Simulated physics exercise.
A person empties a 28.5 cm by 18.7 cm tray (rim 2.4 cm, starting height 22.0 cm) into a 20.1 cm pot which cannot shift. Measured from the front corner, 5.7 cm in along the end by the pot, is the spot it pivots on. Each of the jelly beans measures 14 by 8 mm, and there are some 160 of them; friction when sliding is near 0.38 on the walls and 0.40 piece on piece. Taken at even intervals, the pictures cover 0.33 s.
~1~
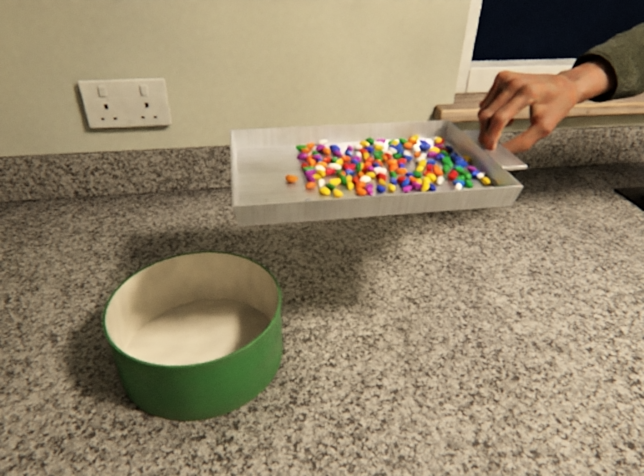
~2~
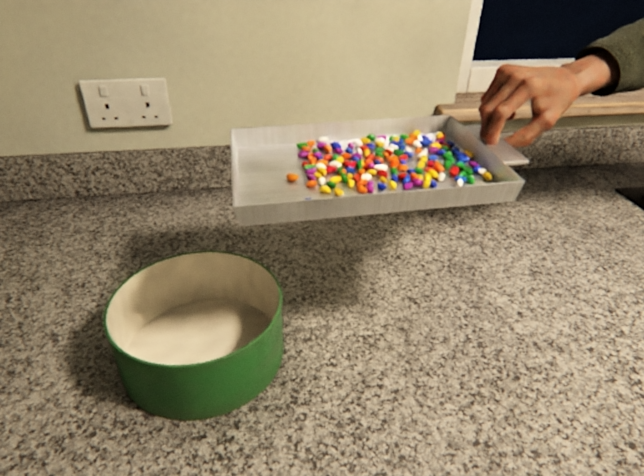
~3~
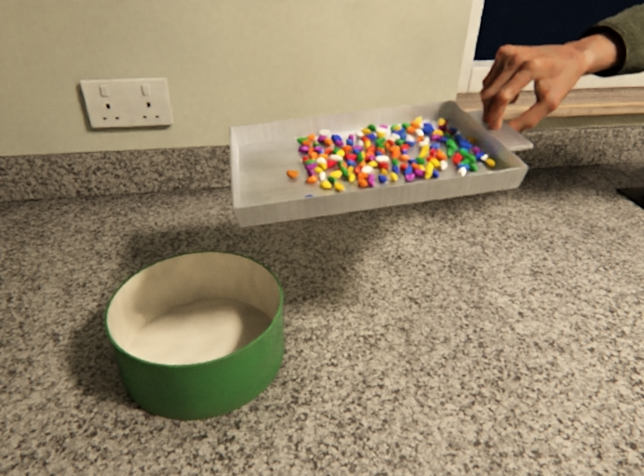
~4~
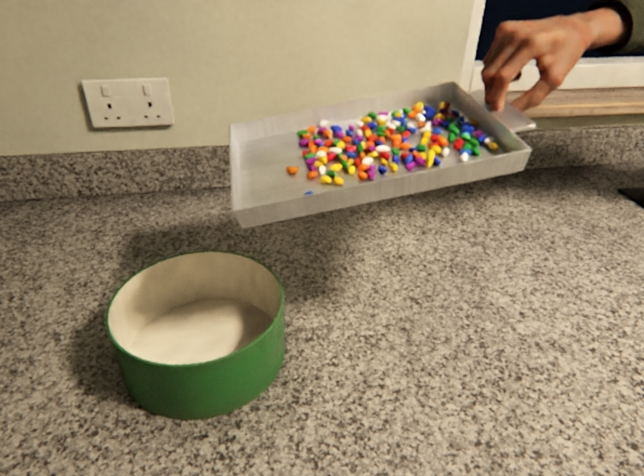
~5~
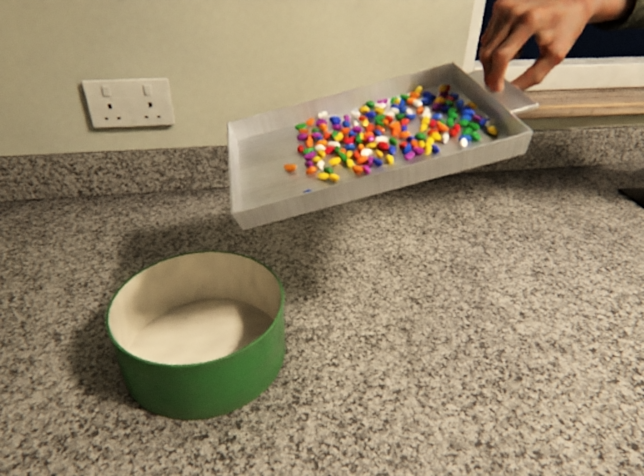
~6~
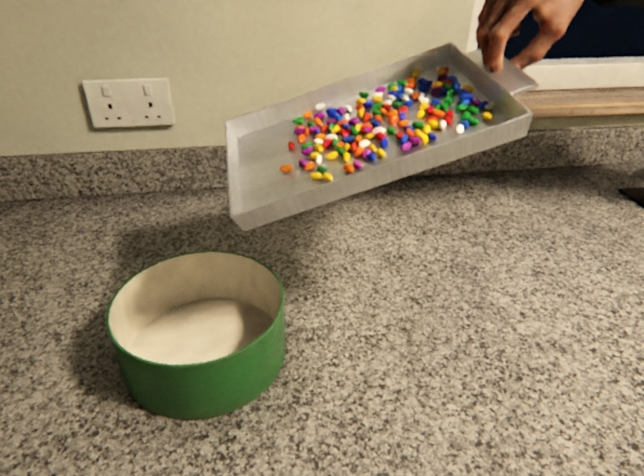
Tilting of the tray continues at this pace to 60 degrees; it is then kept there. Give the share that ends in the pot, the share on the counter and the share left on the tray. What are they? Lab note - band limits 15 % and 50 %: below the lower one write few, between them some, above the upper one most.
Pot = some; counter = few; tray = most.
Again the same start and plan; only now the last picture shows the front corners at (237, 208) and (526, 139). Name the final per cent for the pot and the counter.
Pot 10; counter 0.
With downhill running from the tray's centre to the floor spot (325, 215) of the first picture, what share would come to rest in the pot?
I'd estimate about 10 %.
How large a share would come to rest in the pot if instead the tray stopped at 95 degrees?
I'd put it at close to 100 per cent.
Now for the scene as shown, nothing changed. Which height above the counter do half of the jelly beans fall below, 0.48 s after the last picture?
I'd put it near 24 cm.
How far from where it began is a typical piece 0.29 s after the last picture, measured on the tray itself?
Displacement on the tray: Roughly 8 cm.
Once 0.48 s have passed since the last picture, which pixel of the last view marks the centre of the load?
Somewhere about (245, 182) in the last view.
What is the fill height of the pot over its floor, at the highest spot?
It gets to about 1.0 cm.
Then, 0.29 s after the last picture, tilt 39 degrees; the tray holds 100 %, the pot 0 %.
Then, 0.48 s after the last picture, tilt 53 degrees; the tray holds 100 %, the pot 0 %.
Then, 0.79 s after the last picture, tilt 60 degrees; the tray holds 70 %, the pot 25 %.
In the end, pot 35 %, counter 0 %, tray 65 %.
